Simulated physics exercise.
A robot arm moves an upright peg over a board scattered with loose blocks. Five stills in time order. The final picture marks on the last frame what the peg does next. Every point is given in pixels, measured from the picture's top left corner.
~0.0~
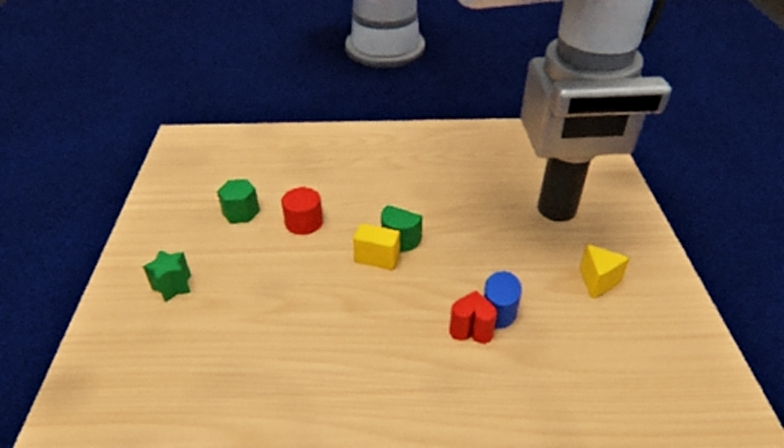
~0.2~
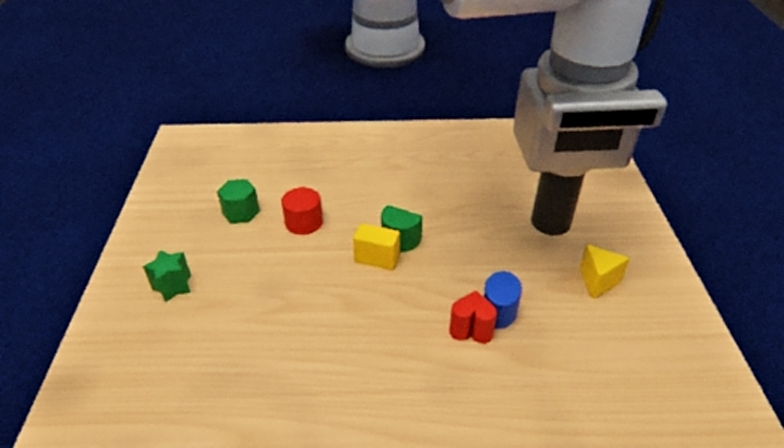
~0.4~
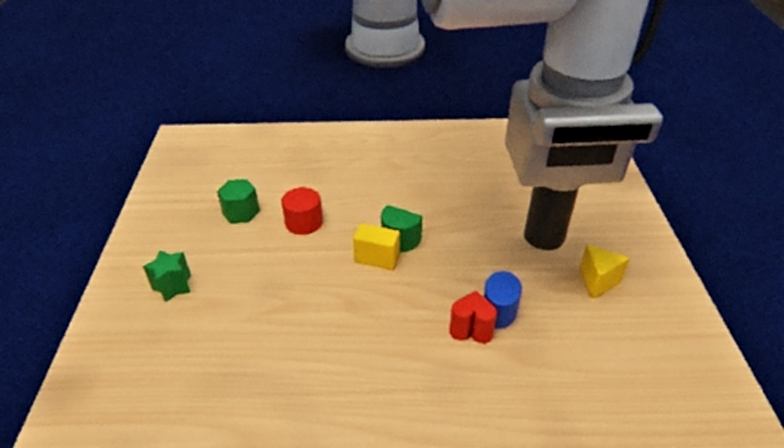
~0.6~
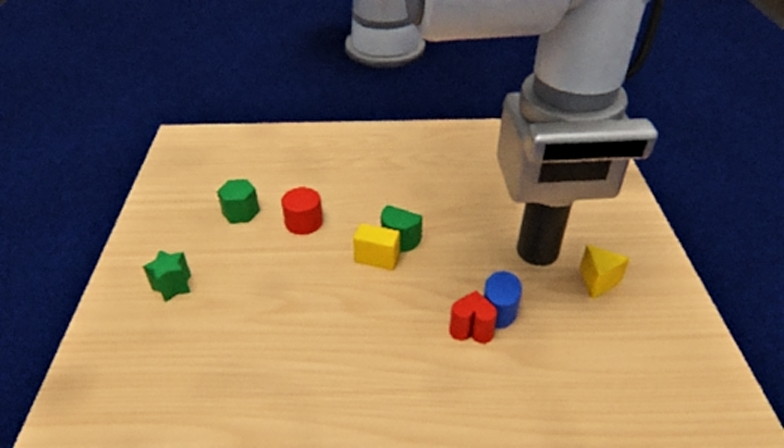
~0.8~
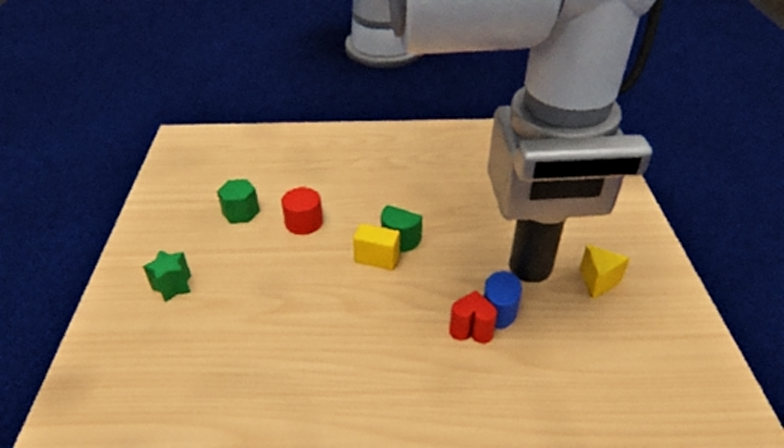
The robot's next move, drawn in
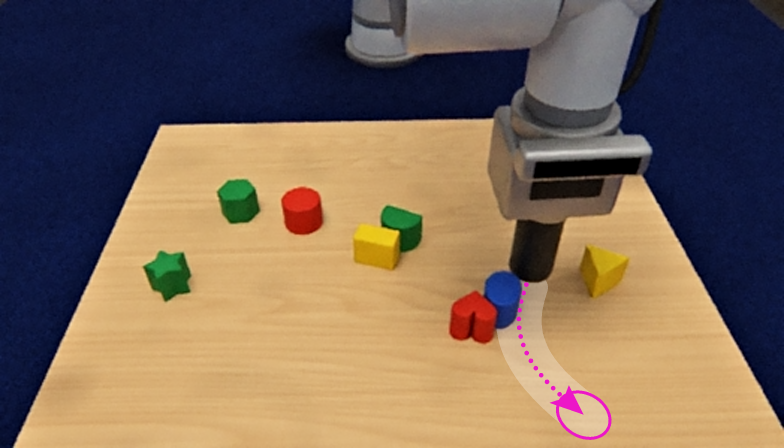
A robot arm moved its dark upright peg a short way toward the viewer and slightly left, passing between the blue block and the yellow triangle's side of the board, while the scattered blocks stayed still.
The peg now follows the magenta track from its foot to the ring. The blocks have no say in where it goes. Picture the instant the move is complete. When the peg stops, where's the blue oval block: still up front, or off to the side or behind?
No longer ahead of the peg.
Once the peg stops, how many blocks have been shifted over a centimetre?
I foresee two blocks being moved.
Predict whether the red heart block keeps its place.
It is moved off its spot.
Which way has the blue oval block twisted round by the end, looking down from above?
Clockwise.
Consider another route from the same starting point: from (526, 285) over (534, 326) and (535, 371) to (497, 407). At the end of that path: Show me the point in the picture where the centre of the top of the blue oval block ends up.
If I read the scene right, the answer is (463, 353).
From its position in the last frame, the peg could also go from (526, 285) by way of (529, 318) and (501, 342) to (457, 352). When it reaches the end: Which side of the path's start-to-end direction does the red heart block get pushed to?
It goes toward the right-hand side.
Drawn move, from (526, 285) via (519, 324) and (538, 371), ending at (584, 414).
What follows on the original path. One third of the way, peg (523, 308); red heart block (449, 324), turned 45° clockwise; blue oval block (487, 321), turned 20° clockwise.
Two thirds of the way, peg (543, 355); red heart block (444, 326), turned 55° clockwise; blue oval block (485, 338), turned 60° clockwise.
At the end, peg (590, 398); red heart block (444, 326), turned 55° clockwise; blue oval block (485, 338), turned 60° clockwise; yellow triangle still.
